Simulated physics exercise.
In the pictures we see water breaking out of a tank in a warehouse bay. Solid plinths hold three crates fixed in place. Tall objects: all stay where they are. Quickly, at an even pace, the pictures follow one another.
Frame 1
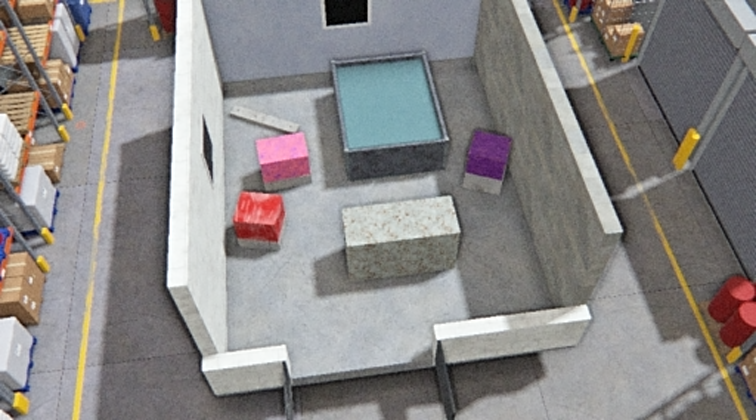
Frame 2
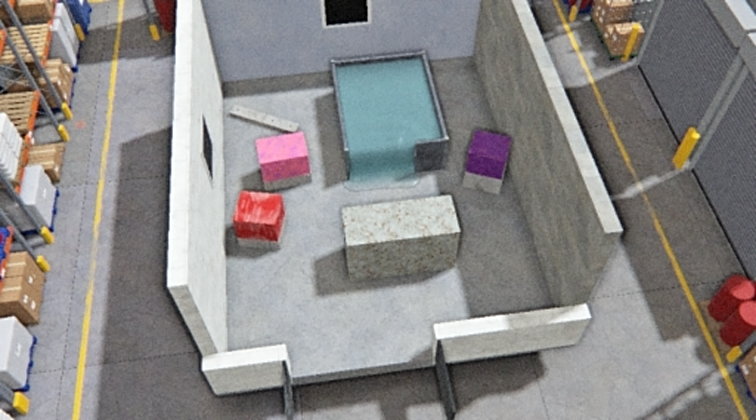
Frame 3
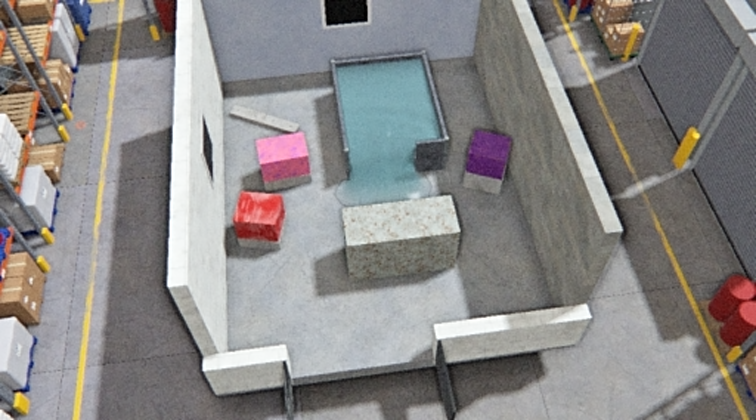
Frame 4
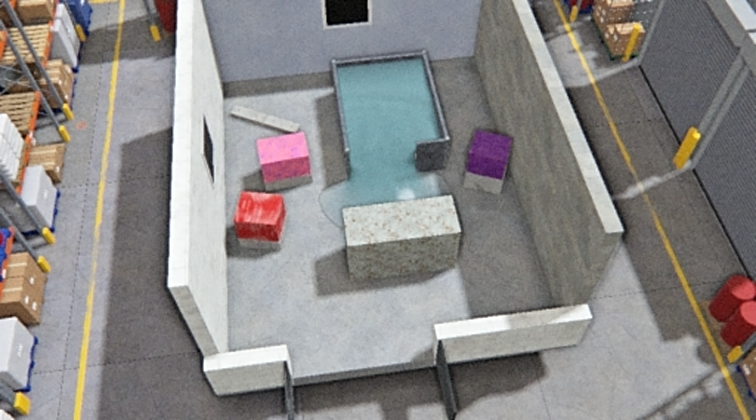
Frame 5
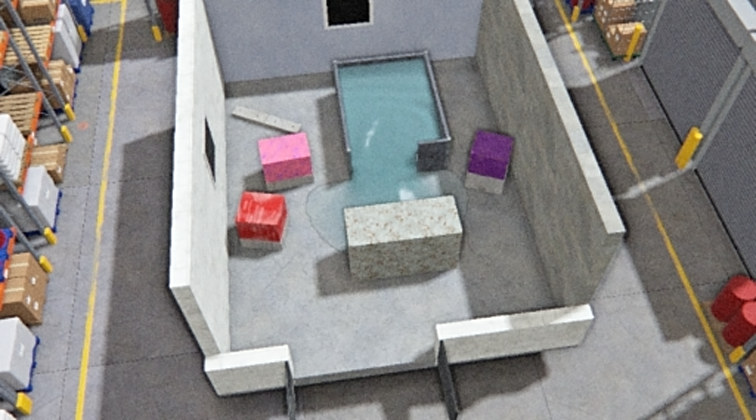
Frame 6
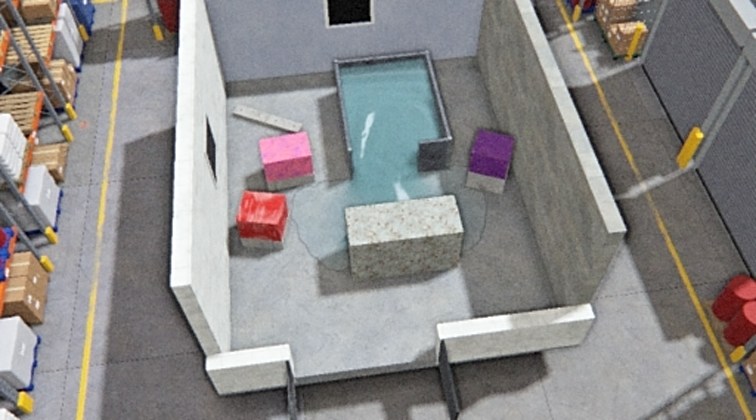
A large dark-rimmed tank of teal water stands near the back wall of a grey, low-walled bay in a warehouse, seen from high above. A pink block and a red block sit to the left, a purple one to the right, and a speckled pale block in front. Water breaks through the tank's front, pours onto the floor, reaches the speckled block and spreads thinly around its sides.
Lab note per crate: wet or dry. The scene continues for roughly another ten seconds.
In the end the pink crate will be spared, the purple crate will be spared, the red crate will be hit by the water.
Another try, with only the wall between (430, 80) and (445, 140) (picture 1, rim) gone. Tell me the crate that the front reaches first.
I'd go with the purple-painted one.
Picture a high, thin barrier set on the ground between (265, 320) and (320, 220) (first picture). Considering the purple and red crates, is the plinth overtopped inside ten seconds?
Purple: Left dry; red: Left dry.
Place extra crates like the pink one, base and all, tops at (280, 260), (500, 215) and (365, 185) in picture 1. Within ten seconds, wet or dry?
So, in the order given: Untouched, flooded, flooded.
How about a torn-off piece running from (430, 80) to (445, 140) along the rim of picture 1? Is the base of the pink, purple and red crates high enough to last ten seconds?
Here goes: Pink crate - left alone; purple crate - hit; red crate - left alone.
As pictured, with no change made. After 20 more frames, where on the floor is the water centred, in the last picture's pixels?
That comes out near (383, 205).
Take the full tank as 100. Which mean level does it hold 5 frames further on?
My best guess is about 64 per cent.
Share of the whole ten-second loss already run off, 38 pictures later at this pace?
Somewhere around 45 per cent, I'd say.
A moment on, water covers 30 % of the floor; the pink crate water round its plinth, the purple crate water round its plinth, the red crate water round its plinth.
Next, water covers 40 % of the floor; the pink crate water round its plinth, the purple crate water round its plinth, the red crate water round its plinth.
Then, water covers 70 % of the floor; the pink crate water round its plinth, the purple crate water round its plinth, the red crate water round its plinth.
Later, water covers 90 % of the floor; the pink crate water round its plinth, the purple crate water round its plinth, the red crate water round its plinth.
In the end, water covers 100 % of the floor; the pink crate stayed above the water, the purple crate stayed above the water, the red crate was topped.
